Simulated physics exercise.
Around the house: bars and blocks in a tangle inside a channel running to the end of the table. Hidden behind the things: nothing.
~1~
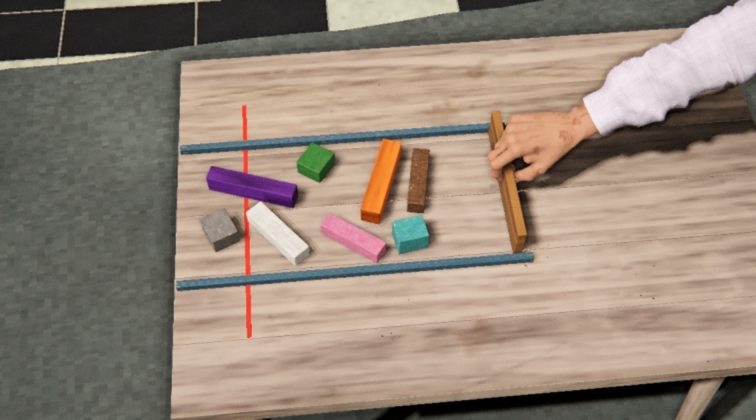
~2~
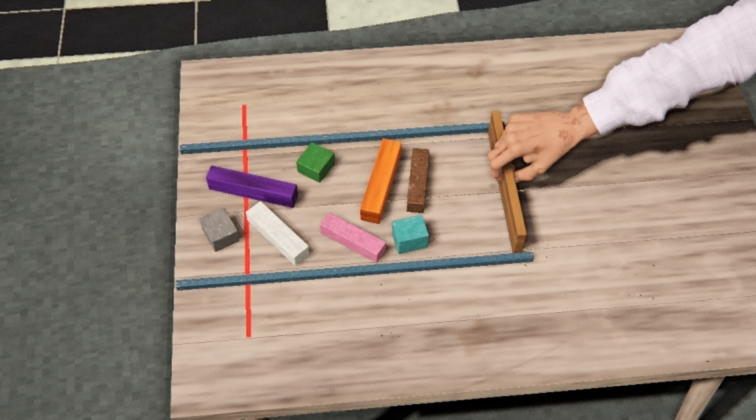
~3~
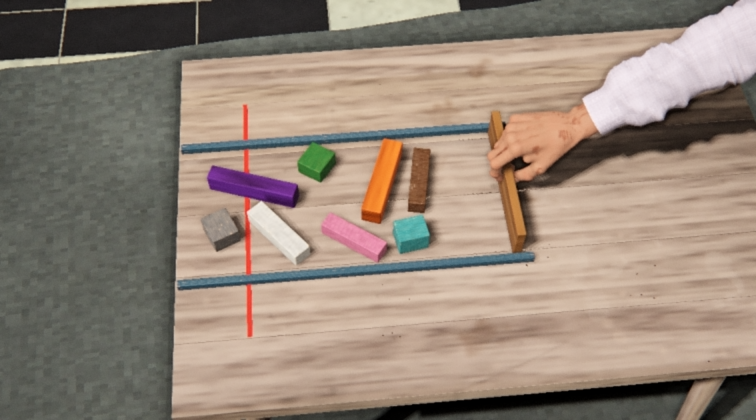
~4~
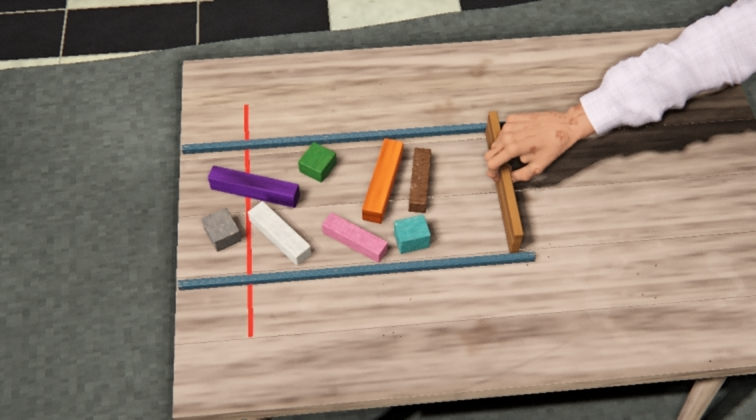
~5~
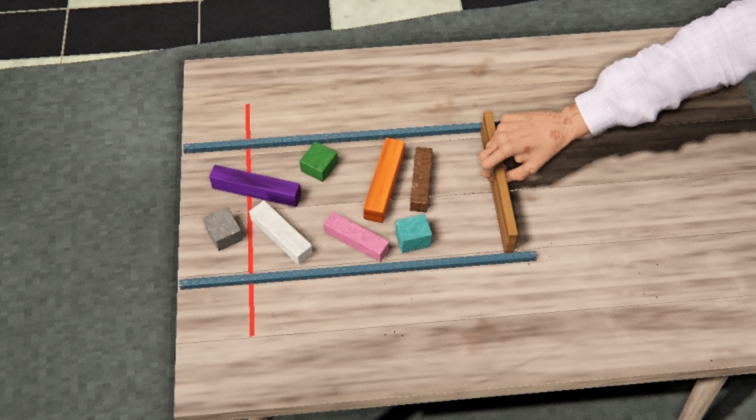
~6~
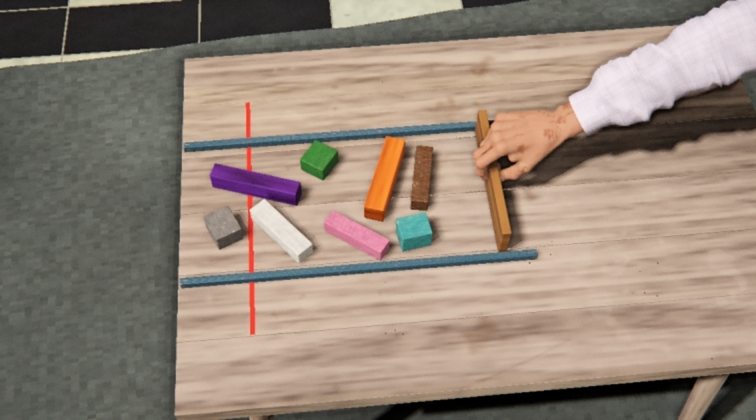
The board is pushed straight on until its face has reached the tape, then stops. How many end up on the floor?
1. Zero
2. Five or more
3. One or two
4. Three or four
(3) One or two.
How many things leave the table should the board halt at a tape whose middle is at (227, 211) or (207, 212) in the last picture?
The floor gets 4 the first time and 6 the second.
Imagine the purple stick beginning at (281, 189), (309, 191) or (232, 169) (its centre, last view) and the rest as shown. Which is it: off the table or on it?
One place at a time, it goes down; then it goes down; then it goes down.
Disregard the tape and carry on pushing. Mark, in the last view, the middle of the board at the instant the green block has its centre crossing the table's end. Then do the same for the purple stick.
The middle is at (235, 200) when it's the green block, and at (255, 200) when it's the purple stick.
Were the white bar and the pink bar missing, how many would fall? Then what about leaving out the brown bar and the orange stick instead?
Going first to second: 1 and 1.
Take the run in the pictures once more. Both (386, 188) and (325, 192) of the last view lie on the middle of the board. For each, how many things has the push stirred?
At the one place 4, at the other 7.
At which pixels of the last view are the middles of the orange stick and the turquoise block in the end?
I'd say approximately (222, 189) and then (235, 244).
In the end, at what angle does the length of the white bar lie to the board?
The angle is about 15 degrees.
A little later, none off yet; grey block at rest near (224, 228); purple stick at rest near (256, 185); white bar at rest near (282, 231).
Next, none off yet; grey block at rest near (224, 228); purple stick at rest near (256, 185); white bar moving near (277, 232).
Later still, none off yet; grey block shifted about its own width near (196, 232); purple stick shifted a little near (203, 185); white bar shifted about its own width near (223, 241).
When it is over, the number that fall off is one or two; down, purple stick and grey block.
